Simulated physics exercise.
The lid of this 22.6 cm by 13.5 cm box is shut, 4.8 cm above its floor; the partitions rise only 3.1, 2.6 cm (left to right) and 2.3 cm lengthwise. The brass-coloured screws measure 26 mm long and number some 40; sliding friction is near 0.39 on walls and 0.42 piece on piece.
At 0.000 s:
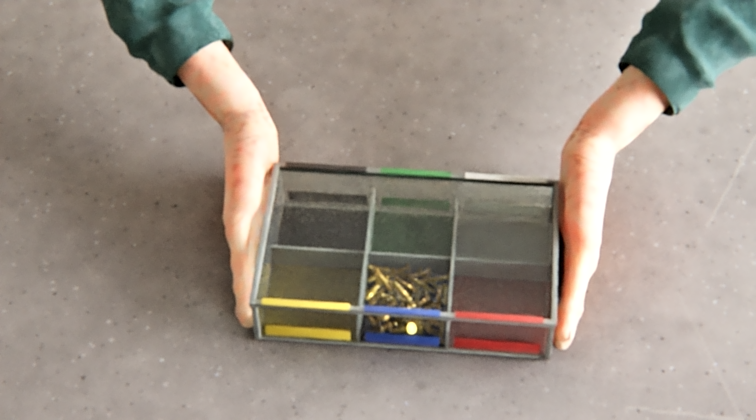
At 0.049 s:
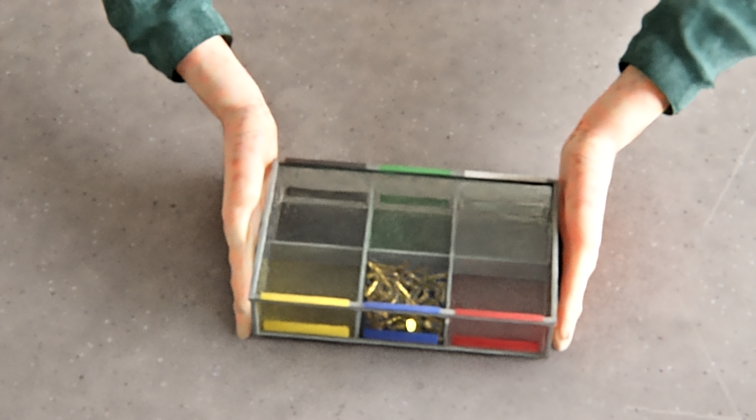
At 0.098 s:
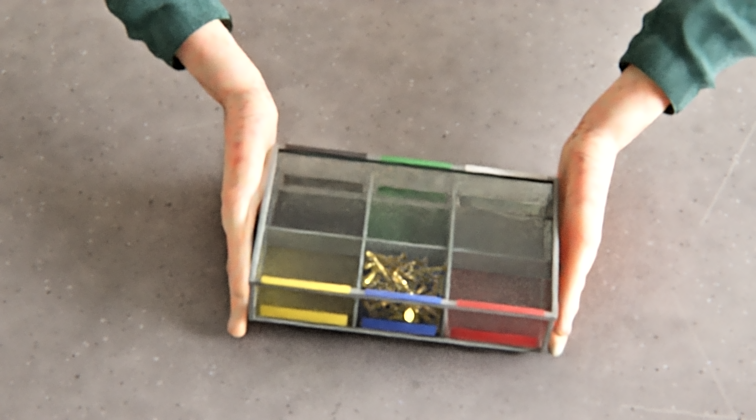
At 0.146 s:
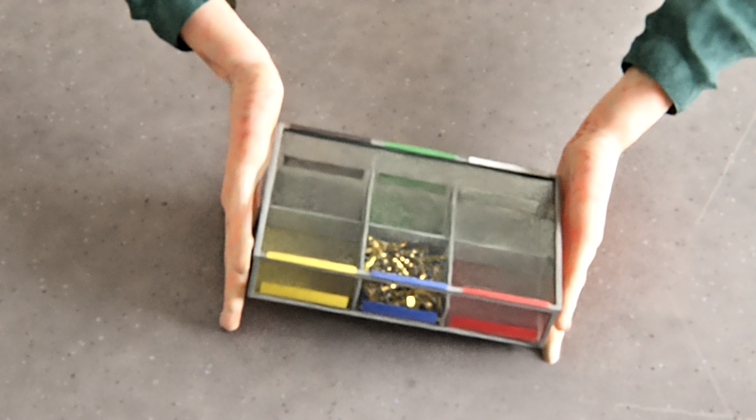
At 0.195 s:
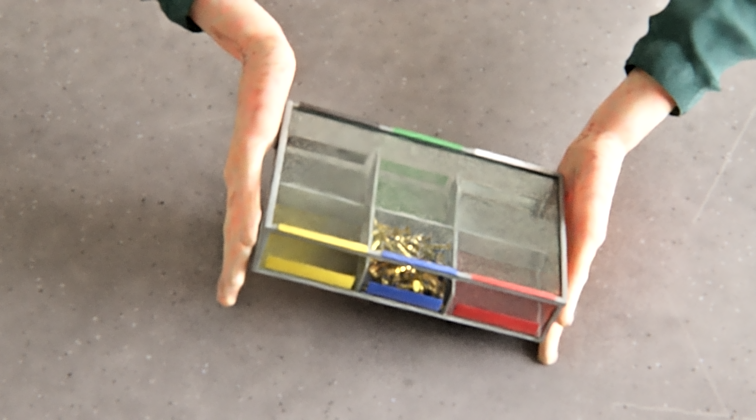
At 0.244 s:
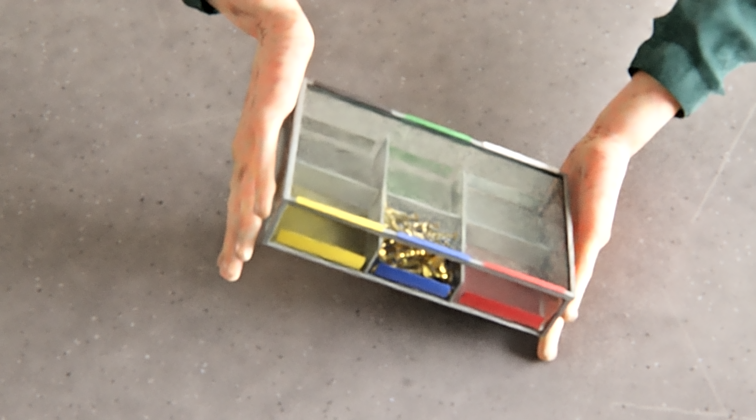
On a grey speckled surface, two hands tilt a divided box of brass-coloured screws, raising its left side.
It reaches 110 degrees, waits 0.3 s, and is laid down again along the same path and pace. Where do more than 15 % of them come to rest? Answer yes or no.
Red: Yes, blue: No, green: No, yellow: No, white: Yes, black: No.
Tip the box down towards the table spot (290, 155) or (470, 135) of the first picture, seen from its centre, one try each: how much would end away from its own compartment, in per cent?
Some 100 and 100 per cent.
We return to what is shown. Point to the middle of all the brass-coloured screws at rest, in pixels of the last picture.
At about (512, 246).
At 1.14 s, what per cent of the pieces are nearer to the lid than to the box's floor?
About 100 per cent.
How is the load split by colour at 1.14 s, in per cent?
Red 30, blue 0, green 0, yellow 0, white 70, black 0.
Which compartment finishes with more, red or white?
The white compartment.
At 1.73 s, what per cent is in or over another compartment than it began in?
Roughly 100 per cent.
After 1.14 s, tilt 110 degrees; red 30 %, white 70 %.
Then, at 1.73 s, tilt 57 degrees; red 30 %, white 70 %.
After 2.38 s, tilt 0 degrees; red 30 %, white 70 %.
In the end, at 2.7 s, red 30 %, blue 0 %, green 0 %, yellow 0 %, white 70 %, black 0 %.
